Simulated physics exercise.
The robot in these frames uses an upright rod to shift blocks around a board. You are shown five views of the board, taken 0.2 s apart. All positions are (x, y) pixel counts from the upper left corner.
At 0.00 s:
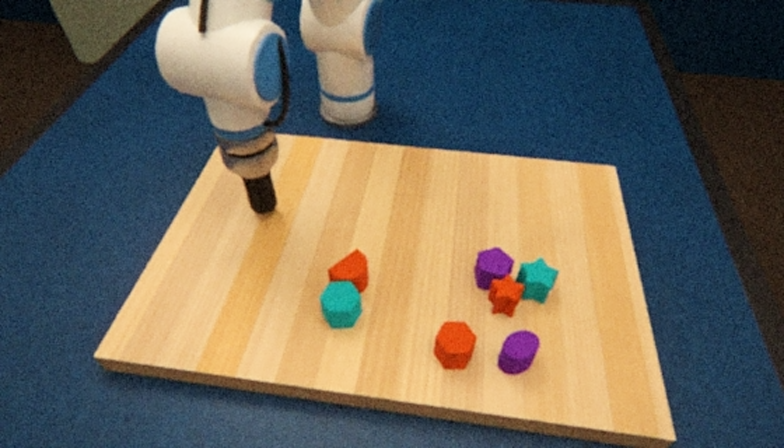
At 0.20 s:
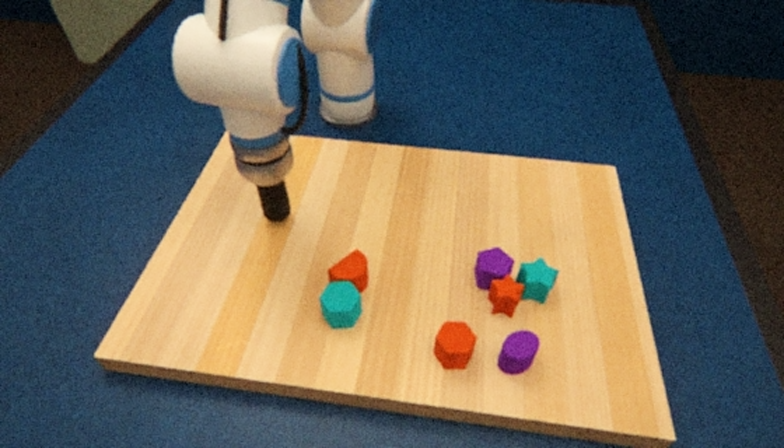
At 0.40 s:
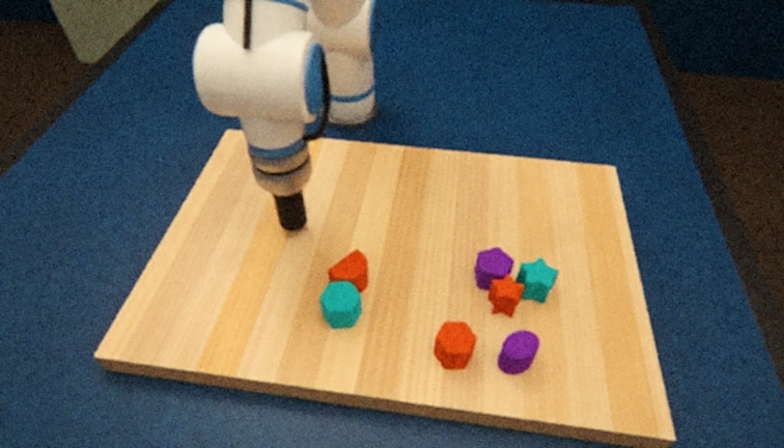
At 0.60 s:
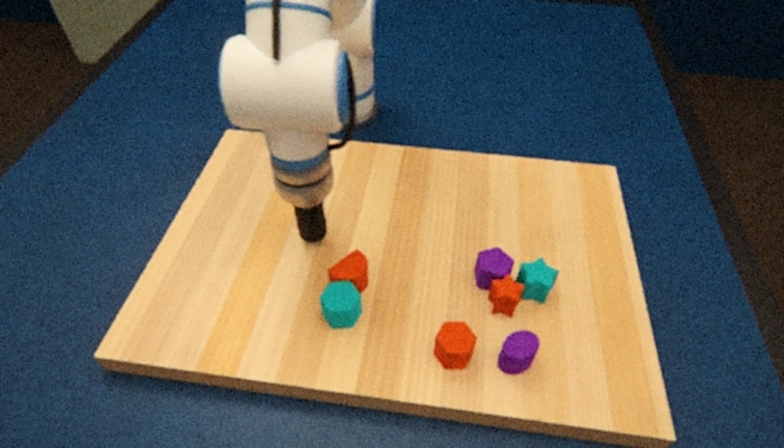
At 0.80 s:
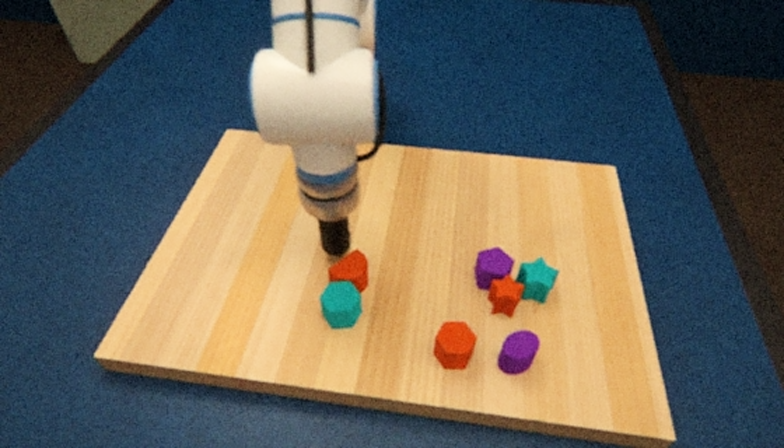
The robot arm moves its rod right and down the board toward the orange block.
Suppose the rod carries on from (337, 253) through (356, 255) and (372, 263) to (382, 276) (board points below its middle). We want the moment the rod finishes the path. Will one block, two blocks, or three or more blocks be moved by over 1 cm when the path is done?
One block moves more than 1 cm.
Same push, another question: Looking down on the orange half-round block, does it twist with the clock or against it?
The twist is clockwise.
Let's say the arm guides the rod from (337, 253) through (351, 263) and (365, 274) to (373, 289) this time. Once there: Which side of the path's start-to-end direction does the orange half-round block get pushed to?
It's set to shift right.
The first path, step by step. Halfway along, rod at (364, 251); orange half-round block at (353, 267), turned 15° clockwise.
At the end, rod at (382, 269); turquoise six-sided block at (336, 298); orange half-round block at (359, 274), turned 70° clockwise.
